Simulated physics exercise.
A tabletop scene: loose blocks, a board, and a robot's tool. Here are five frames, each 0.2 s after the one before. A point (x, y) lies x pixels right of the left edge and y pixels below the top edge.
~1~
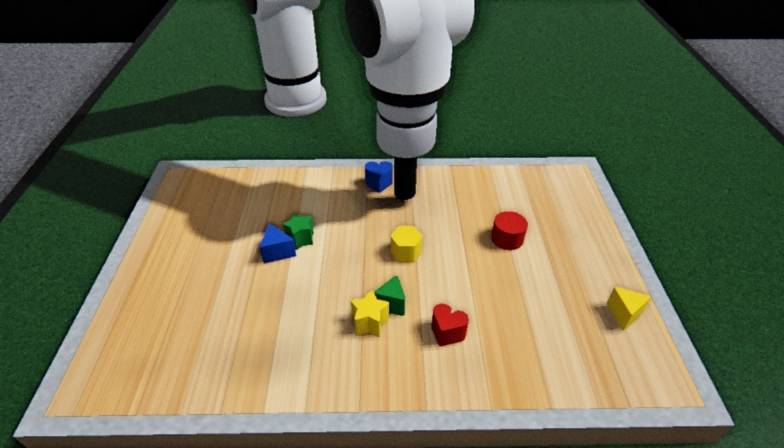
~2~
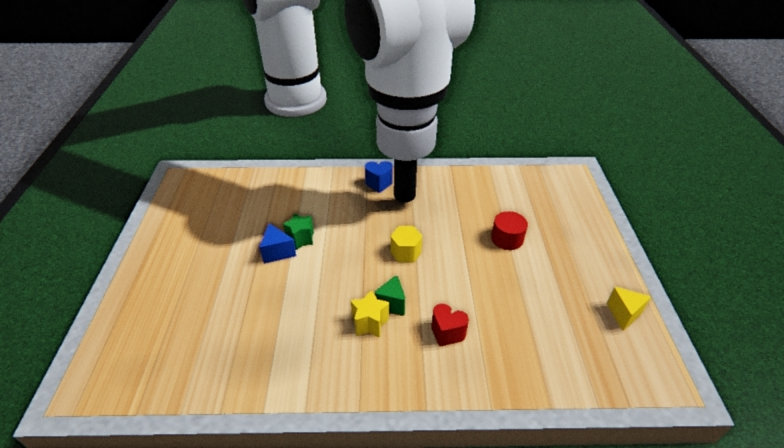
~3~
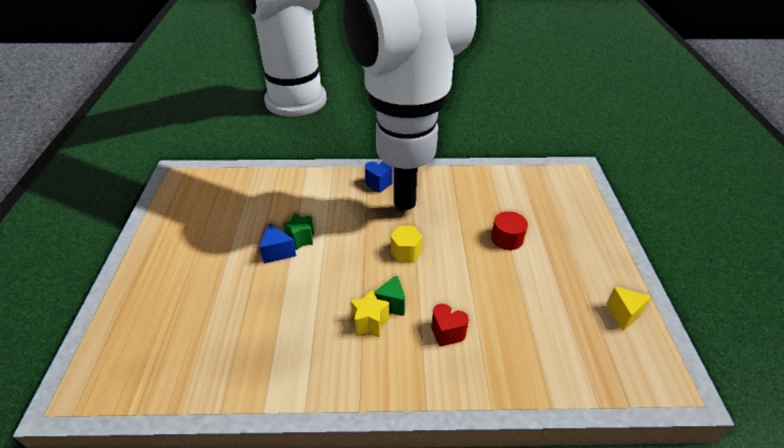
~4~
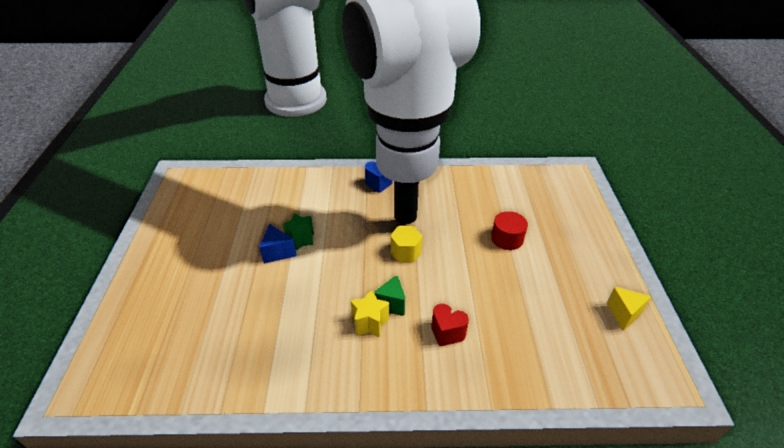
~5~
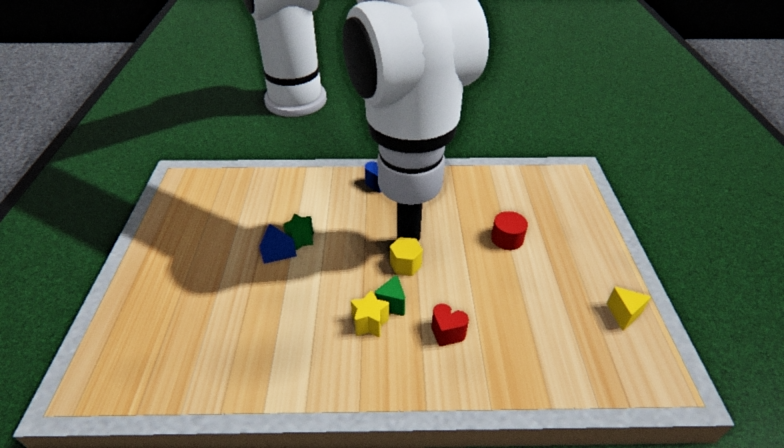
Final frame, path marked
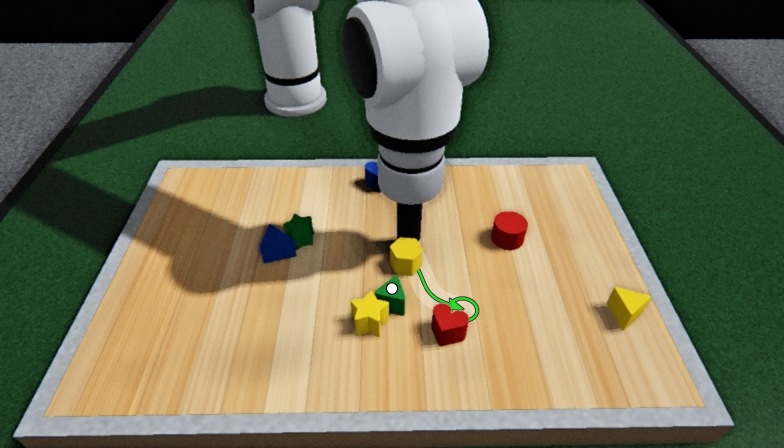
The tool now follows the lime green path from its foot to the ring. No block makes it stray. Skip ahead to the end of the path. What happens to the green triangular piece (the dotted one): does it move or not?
If the tool follows that path, the green triangular piece ends up shifted.
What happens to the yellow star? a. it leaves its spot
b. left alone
It's a.
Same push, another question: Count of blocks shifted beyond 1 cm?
The number will come to 3 or more.
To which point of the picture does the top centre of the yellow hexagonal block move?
Its top middle: (406, 290).
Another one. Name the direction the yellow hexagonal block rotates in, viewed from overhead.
The sense of turning is clockwise.
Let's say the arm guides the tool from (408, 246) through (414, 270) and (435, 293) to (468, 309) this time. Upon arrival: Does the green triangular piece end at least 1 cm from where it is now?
Answer: Yes.
The line goes from (408, 246) via (418, 269) and (431, 295), ending at (464, 309); the dot is on the green triangular piece.
The first path, step by step. One third of the way, tool (419, 261); green triangular piece (389, 293); yellow hexagonal block (408, 272), turned 35° clockwise.
Two thirds of the way, tool (432, 286); yellow star (358, 315); green triangular piece (380, 300); yellow hexagonal block (406, 290), turned 90° clockwise.
At the end, tool (465, 301); yellow star (358, 315); green triangular piece (380, 300); yellow hexagonal block (406, 290), turned 90° clockwise; red heart-shaped block unmoved.
